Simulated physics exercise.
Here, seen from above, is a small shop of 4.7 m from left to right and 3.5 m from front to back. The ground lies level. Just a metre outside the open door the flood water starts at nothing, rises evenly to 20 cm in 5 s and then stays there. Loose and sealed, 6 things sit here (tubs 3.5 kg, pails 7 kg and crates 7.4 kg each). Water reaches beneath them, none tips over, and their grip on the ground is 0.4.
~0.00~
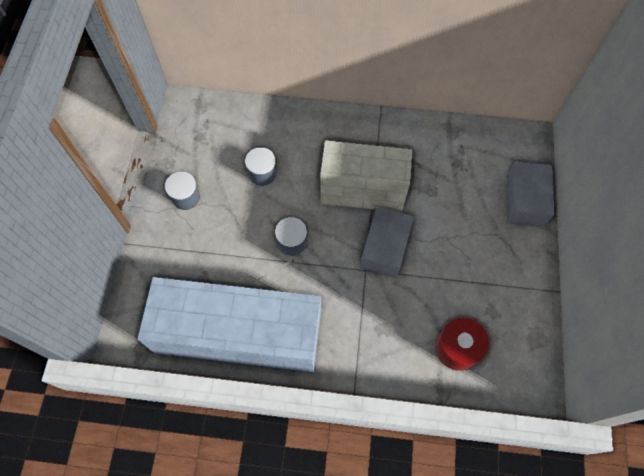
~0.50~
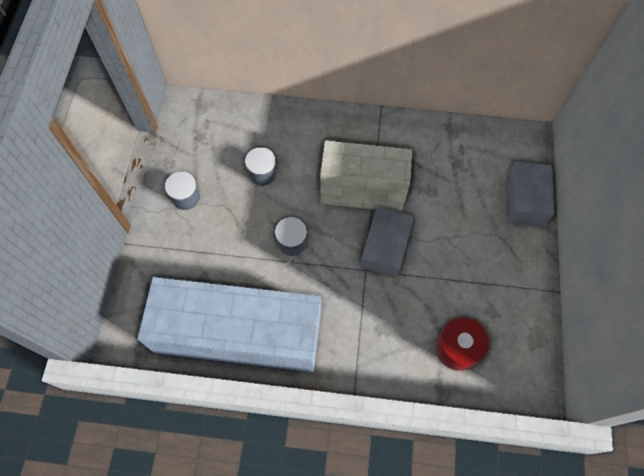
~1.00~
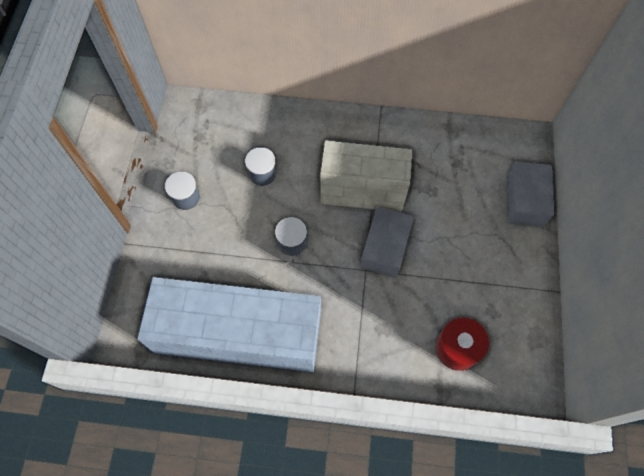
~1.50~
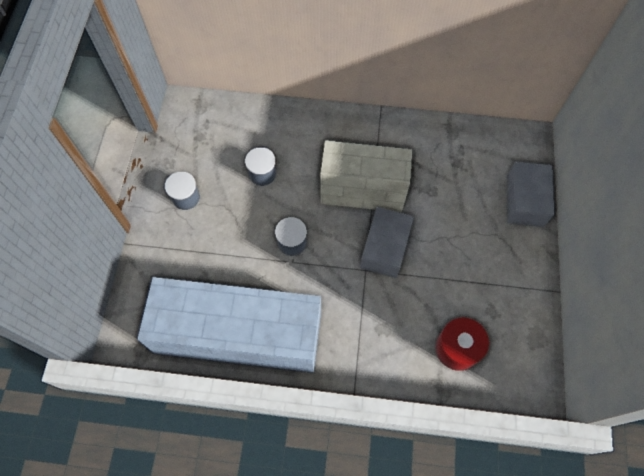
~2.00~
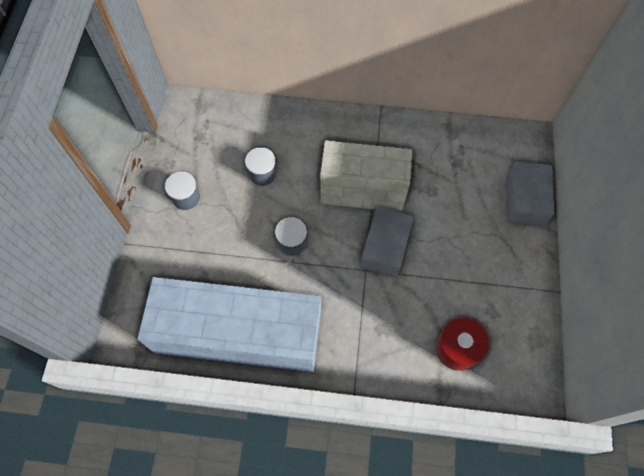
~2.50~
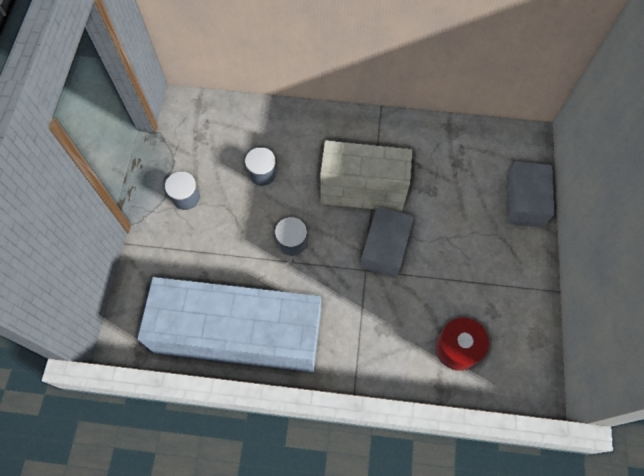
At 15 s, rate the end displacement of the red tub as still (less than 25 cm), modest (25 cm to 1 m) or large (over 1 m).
Modest.
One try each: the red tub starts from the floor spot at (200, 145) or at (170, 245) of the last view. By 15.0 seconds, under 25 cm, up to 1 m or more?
Goes far off, then goes a bit.
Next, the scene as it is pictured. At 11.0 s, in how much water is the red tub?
The depth there is around 12 cm.
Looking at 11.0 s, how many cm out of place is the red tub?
Around 100 cm from the start by that time.
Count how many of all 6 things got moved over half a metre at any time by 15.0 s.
That makes 6.
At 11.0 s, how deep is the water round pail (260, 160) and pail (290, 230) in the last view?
Some 11 cm at the first, some 10 cm at the second.
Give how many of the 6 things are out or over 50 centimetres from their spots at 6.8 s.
I get 2.
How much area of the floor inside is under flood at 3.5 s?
Close to 1.5 m2, I'd say.
After 3.5 s the red tub is near (465, 341), 0.0 m from its start, aground; 0 afloat.
After 6.8 s the red tub is near (465, 341), 0.0 m from its start, aground; 0 afloat.
After 11.0 s the red tub is near (559, 395), 0.9 m from its start, afloat; 5 afloat.
After 15.0 s the red tub is near (533, 384), 0.7 m from its start, afloat; 6 afloat.
